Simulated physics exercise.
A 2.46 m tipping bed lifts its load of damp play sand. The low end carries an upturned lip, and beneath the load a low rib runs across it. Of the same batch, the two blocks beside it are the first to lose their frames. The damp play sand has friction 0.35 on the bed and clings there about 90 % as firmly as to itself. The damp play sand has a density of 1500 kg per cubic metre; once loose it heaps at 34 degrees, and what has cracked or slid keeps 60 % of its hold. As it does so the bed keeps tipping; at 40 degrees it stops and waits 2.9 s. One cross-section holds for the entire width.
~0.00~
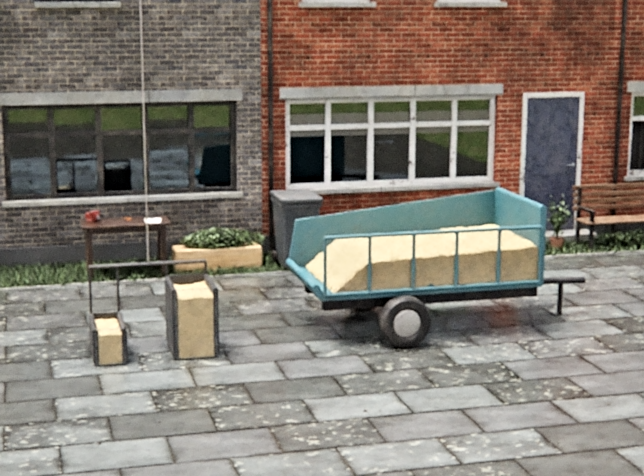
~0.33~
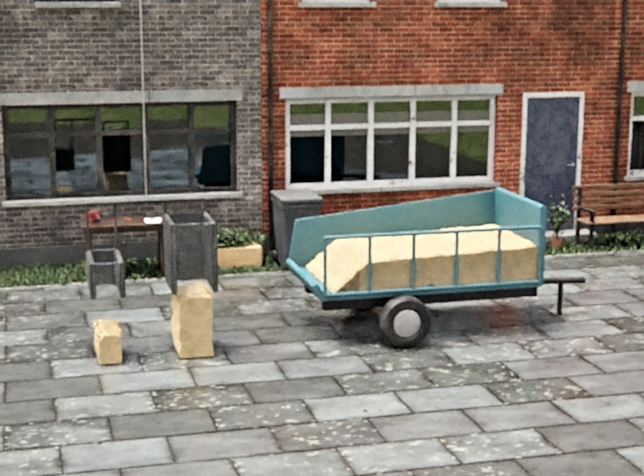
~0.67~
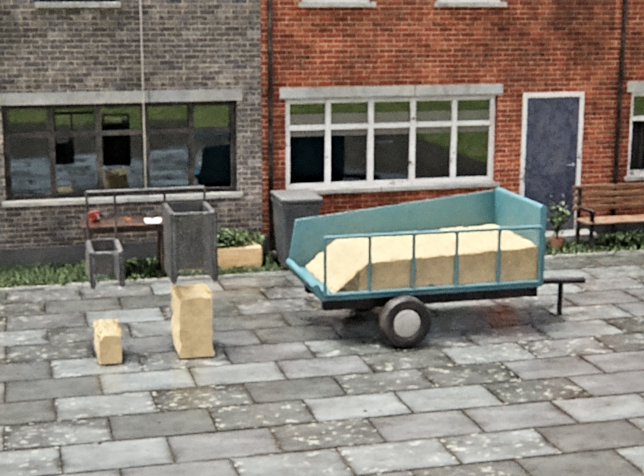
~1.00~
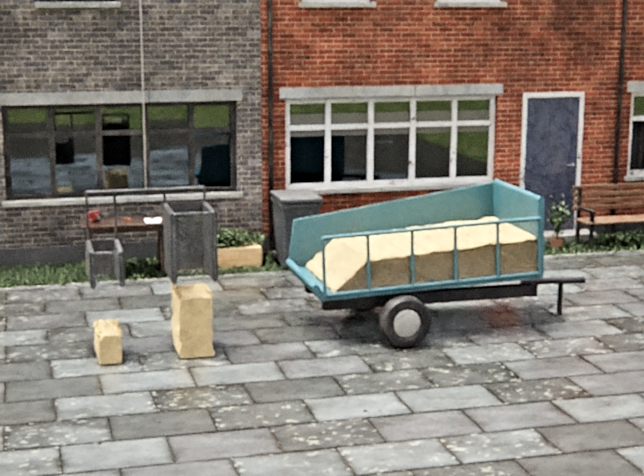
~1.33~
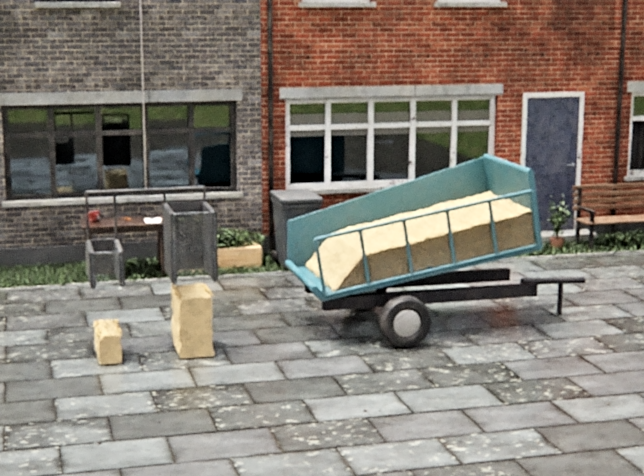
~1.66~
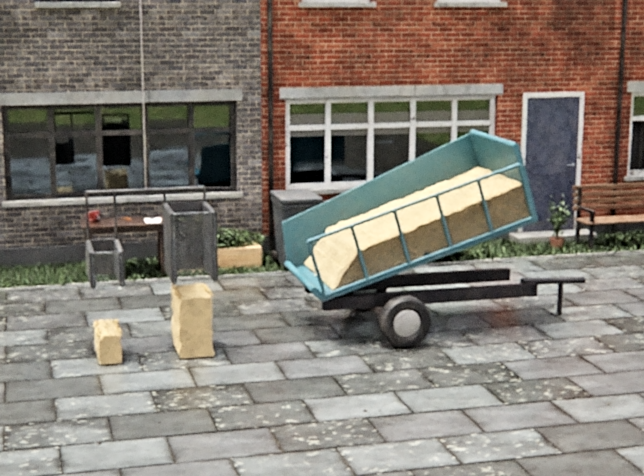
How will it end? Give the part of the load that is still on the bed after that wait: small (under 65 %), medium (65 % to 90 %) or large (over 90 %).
You can count on a major share, more than 90 %.
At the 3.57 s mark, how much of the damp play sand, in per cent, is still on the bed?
Share noted: Around 100 %.
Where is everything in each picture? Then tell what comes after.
The first picture shows top of the high end at (541, 209), tilt 0 degrees; front end of the damp play sand at (338, 293); test blocks 31 cm, 66 cm high (left to right).
The second picture shows top of the high end at (541, 209), tilt 0 degrees; front end of the damp play sand at (338, 293); test blocks 31 cm, 66 cm high (left to right).
The third picture shows top of the high end at (541, 209), tilt 0 degrees; front end of the damp play sand at (338, 293); test blocks 31 cm, 66 cm high (left to right).
The fourth picture shows top of the high end at (538, 200), tilt 2 degrees; front end of the damp play sand at (337, 289); test blocks 31 cm, 66 cm high (left to right).
The fifth picture shows top of the high end at (528, 173), tilt 10 degrees; front end of the damp play sand at (337, 287); test blocks 31 cm, 66 cm high (left to right).
The sixth picture shows top of the high end at (513, 147), tilt 17 degrees; front end of the damp play sand at (336, 286); test blocks 31 cm, 66 cm high (left to right).
By 2.23 s, the tilt is 30 degrees and 100 % is on the bed.
By 2.90 s, the tilt is 40 degrees and 100 % is on the bed.
By 3.57 s, the tilt is 40 degrees and 100 % is on the bed.
By 4.24 s, the tilt is 40 degrees and 100 % is on the bed.
By 5.67 s, at the end, the tilt is 40 degrees and 100 % is on the bed.
